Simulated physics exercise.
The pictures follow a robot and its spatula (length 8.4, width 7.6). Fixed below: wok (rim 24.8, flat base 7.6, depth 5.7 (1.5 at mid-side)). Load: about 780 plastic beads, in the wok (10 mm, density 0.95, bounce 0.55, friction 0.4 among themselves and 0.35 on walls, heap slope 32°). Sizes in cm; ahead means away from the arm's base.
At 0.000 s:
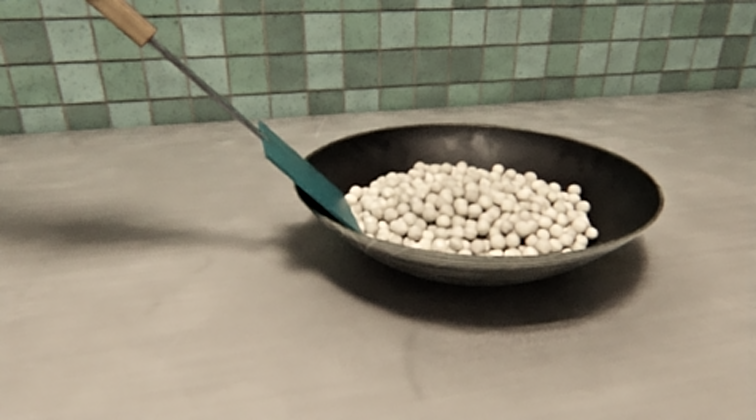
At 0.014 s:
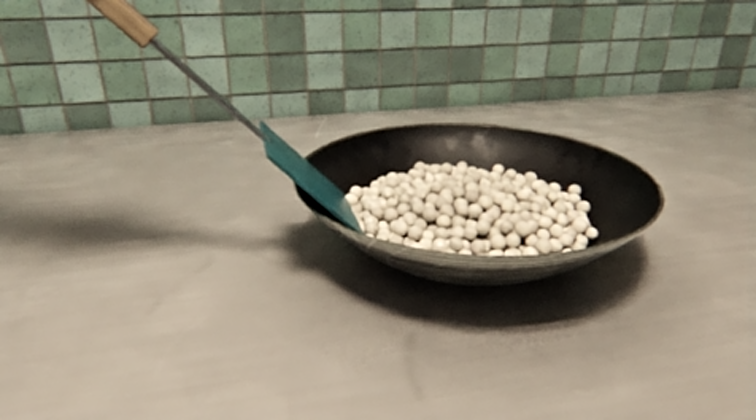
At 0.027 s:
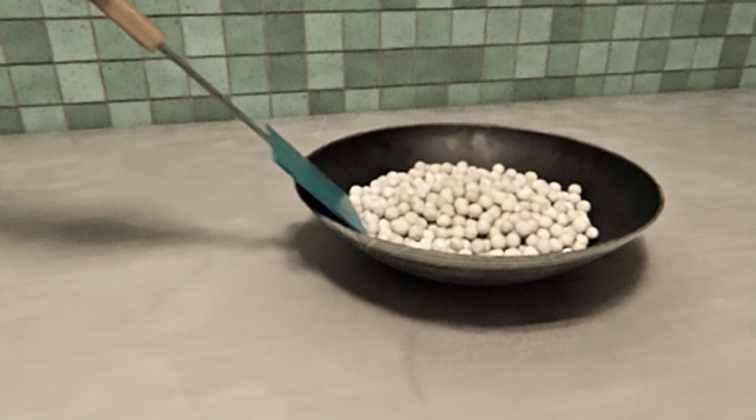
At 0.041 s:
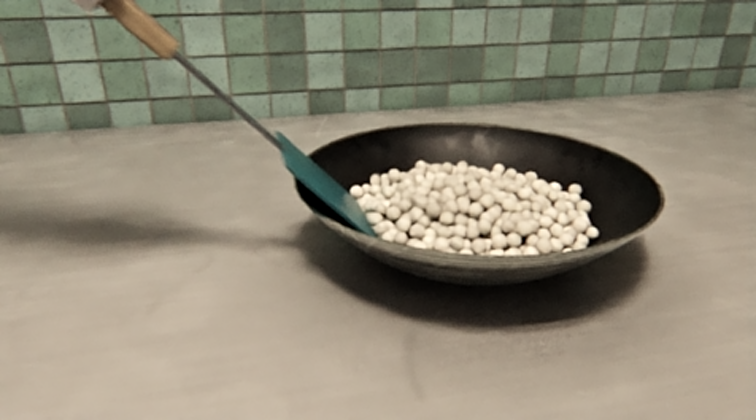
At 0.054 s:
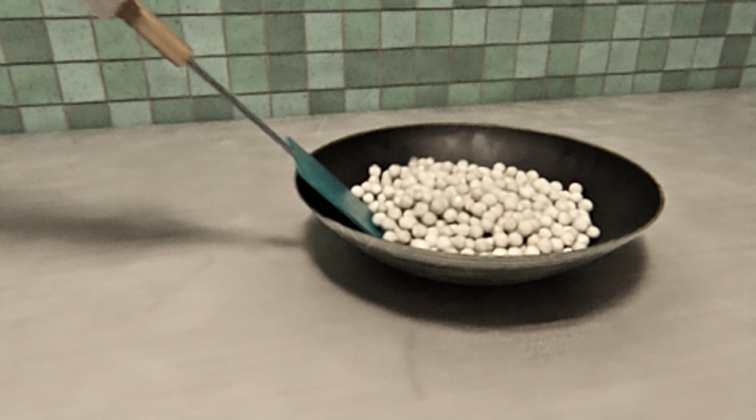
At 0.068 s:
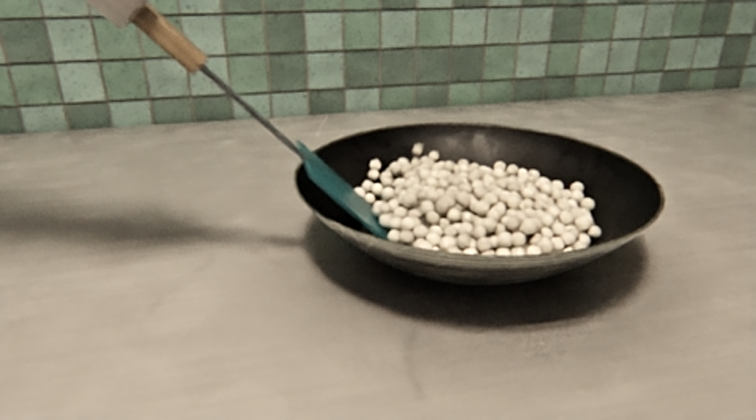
The video shows a teal spatula with a wooden handle resting at the left side of a dark wok of pale beads, then sliding slightly right and down into the wok, nudging some of the beads along its edge.
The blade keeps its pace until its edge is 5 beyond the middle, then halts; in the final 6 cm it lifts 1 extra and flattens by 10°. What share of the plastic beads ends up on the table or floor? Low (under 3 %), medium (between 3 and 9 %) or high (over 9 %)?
Answer: Low; under 3 % of the plastic beads finish on the table or floor.
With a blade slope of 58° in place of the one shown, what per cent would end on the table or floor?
Then about 0 per cent.
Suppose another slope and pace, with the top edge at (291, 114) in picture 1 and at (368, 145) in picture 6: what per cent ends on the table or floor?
Some 15 per cent.
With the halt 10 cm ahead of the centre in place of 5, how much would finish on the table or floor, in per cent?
In that case some 35 per cent.
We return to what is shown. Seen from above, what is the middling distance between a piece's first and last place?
About 4 cm.
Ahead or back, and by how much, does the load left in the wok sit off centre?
Roughly 4.0 cm ahead.
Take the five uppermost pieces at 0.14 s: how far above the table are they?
Some 6 cm.
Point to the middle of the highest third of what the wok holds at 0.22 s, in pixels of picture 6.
Around (541, 182).
After 0.14 s, sloping 47°, highest piece 7 above the table; 780 in the wok, 1 on the blade or in flight.
After 0.22 s, sloping 42°, highest piece 6 above the table; 780 in the wok, 1 on the blade or in flight.
After 0.46 s, sloping 37°, highest piece 8 above the table; 779 in the wok, 1 on the table or floor, 1 on the blade or in flight.
After 1.51 s, sloping 37°, highest piece 8 above the table; 779 in the wok, 2 on the table or floor.
At rest, 779 in the wok, 2 on the table or floor. That is 0 % on the table or floor.
